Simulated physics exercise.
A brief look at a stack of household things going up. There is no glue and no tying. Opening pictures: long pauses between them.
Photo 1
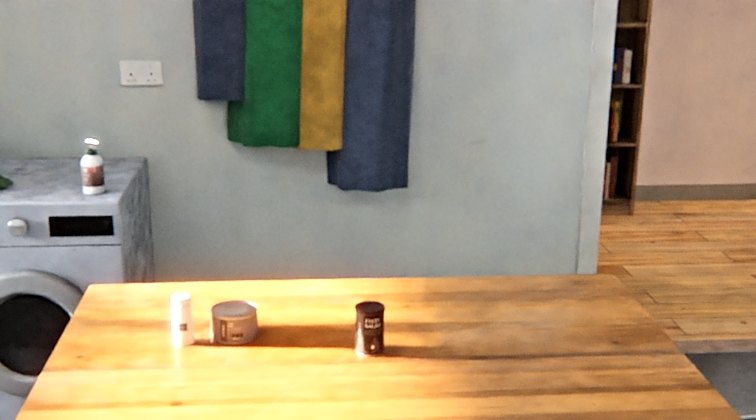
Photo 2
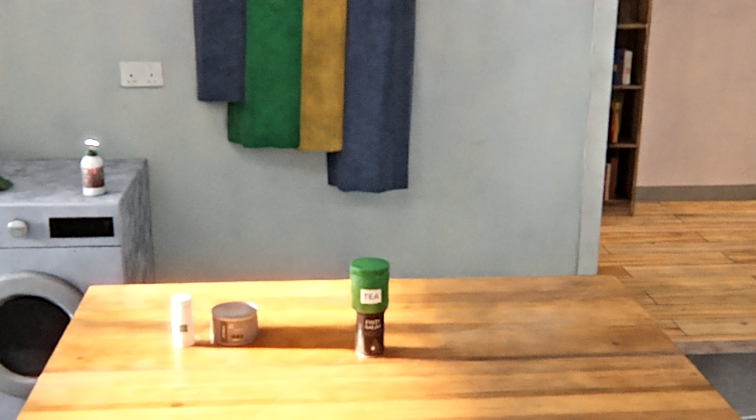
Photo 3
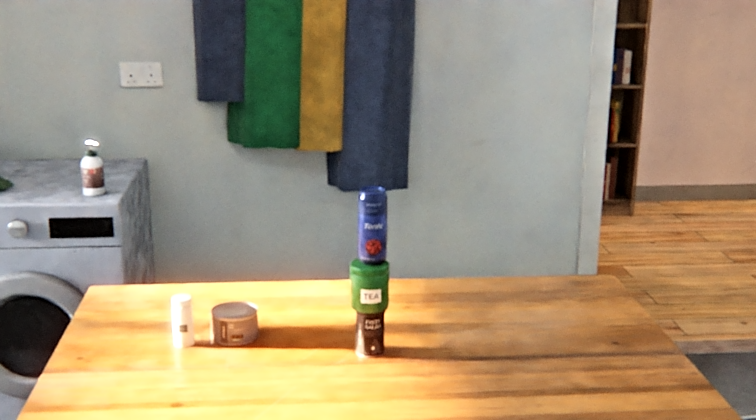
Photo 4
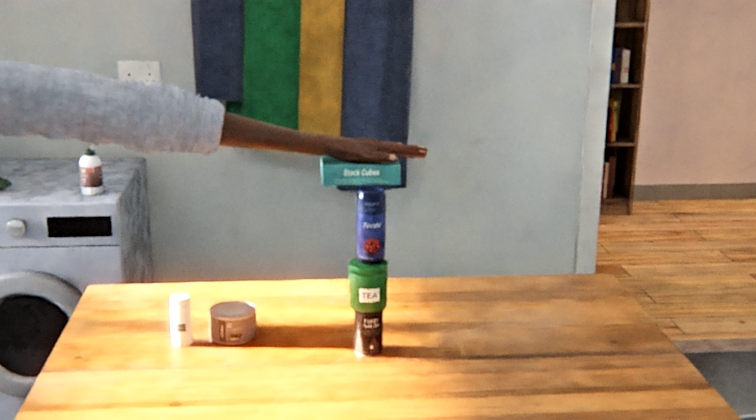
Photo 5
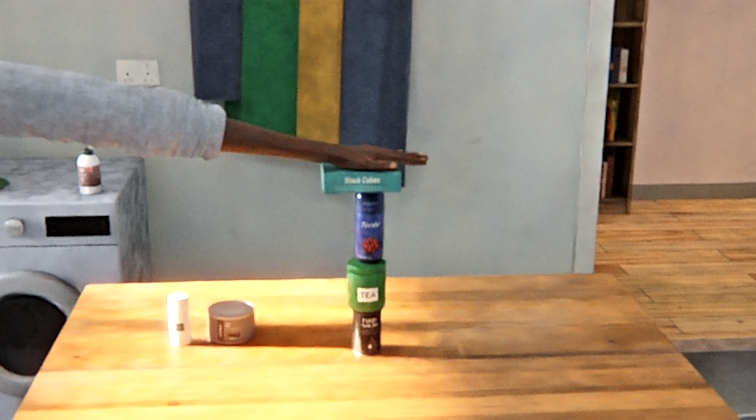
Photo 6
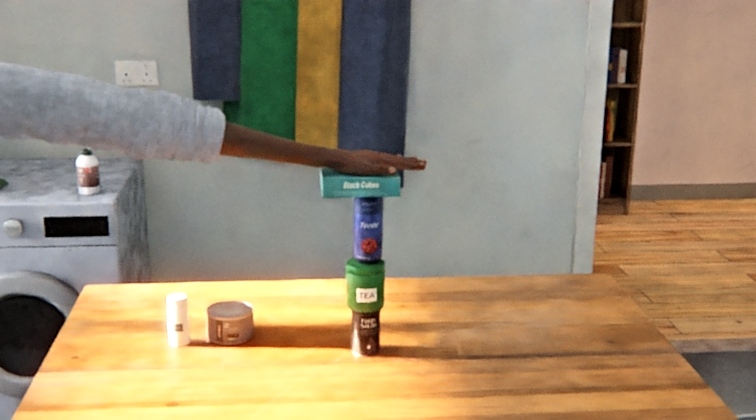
A hand lowering a turquoise packet onto a blue can after the can and a green jar appear stacked on a black tin.
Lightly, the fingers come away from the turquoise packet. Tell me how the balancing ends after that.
It ends with everything still upright.
Then, 0.90 s on from there, no change.
Then, 2.00 s on from there, turquoise packet resting near (359, 179).
In the end, all 6 unmoved. At the end, from the last picture's camera, turquoise packet near (359, 179). The pile stays up.
